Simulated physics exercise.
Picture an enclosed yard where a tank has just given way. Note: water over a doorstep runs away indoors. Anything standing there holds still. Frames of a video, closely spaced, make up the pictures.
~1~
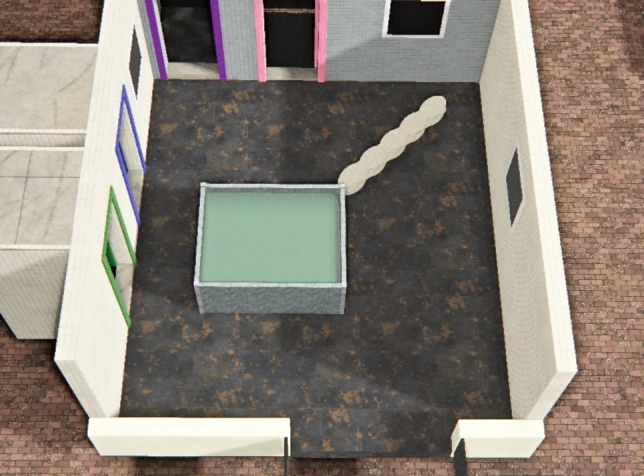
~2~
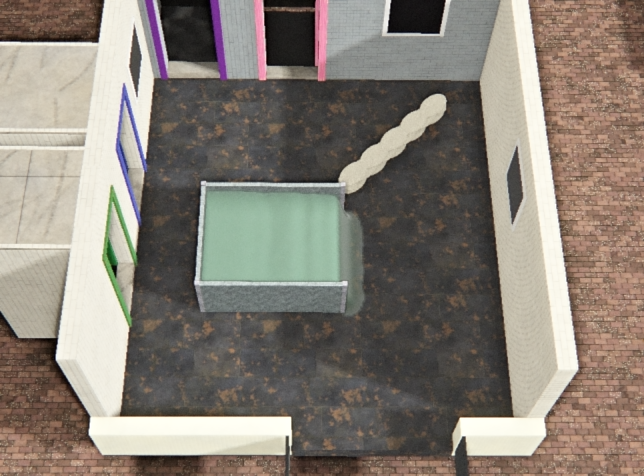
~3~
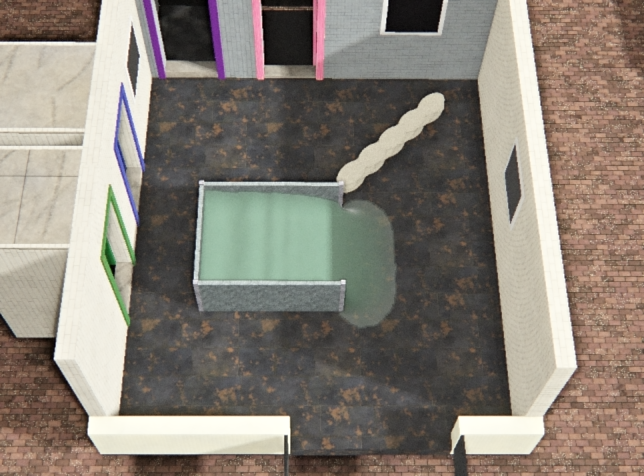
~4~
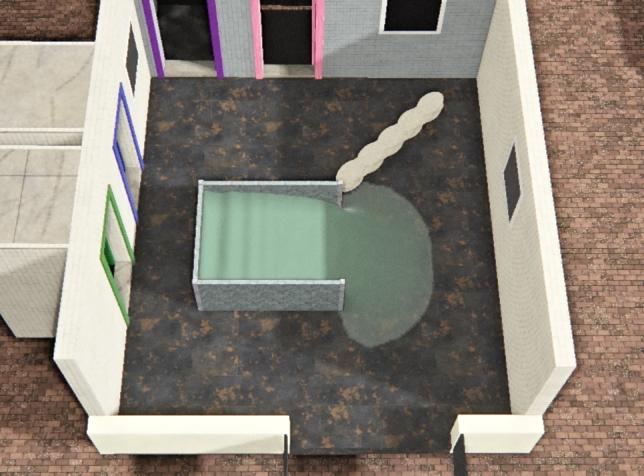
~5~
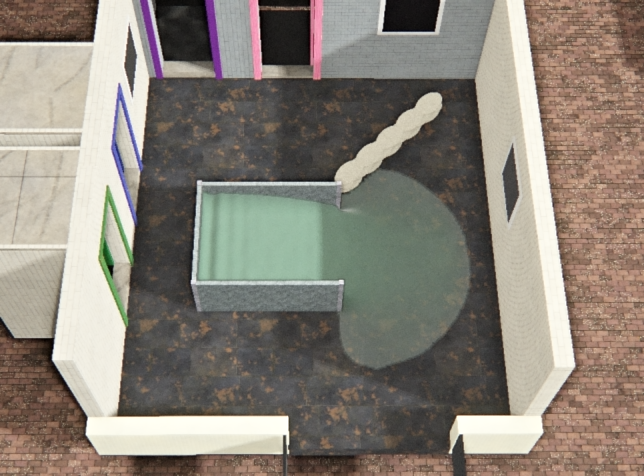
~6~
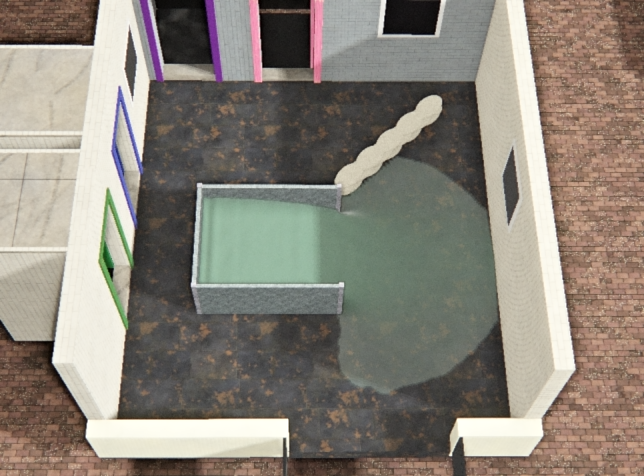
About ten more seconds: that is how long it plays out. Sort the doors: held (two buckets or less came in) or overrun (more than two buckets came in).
Sorted: Green door held, purple door held, blue door held, pink door held.
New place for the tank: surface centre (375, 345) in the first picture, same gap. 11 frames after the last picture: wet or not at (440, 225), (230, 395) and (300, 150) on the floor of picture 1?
Hit, spared, spared.
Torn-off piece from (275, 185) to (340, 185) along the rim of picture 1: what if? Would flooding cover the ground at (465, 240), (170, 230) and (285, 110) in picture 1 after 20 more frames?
Submerged, submerged, submerged.
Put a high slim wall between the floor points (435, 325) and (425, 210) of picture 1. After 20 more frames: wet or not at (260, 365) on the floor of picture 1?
Spot check: Untouched.
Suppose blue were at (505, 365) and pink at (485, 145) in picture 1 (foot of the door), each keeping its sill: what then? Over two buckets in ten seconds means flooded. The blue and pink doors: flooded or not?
As it turns out, the blue door runs past it while the pink door runs past it.
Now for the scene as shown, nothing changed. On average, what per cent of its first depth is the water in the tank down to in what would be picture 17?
Somewhere near 28 %, give or take.
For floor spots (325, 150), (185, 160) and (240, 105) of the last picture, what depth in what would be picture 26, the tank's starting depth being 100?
The depth comes out near 4, 0 and 2 per cent.
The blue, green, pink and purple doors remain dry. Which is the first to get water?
Clearly the pink one.
A moment on, water covers 35 % of the floor; the green door not reached, the purple door not reached, the blue door not reached, the pink door not reached.
Next, water covers 35 % of the floor; the green door not reached, the purple door not reached, the blue door not reached, the pink door not reached.
Then, water covers 70 % of the floor; the green door not reached, the purple door not reached, the blue door not reached, the pink door wet at the sill, nothing in.
Later, water covers 95 % of the floor; the green door wet at the sill, nothing in, the purple door wet at the sill, nothing in, the blue door wet at the sill, nothing in, the pink door wet at the sill, nothing in.
In the end, water covers 95 % of the floor; the green door wet at the sill, nothing in, the purple door wet at the sill, nothing in, the blue door wet at the sill, nothing in, the pink door wet at the sill, nothing in.
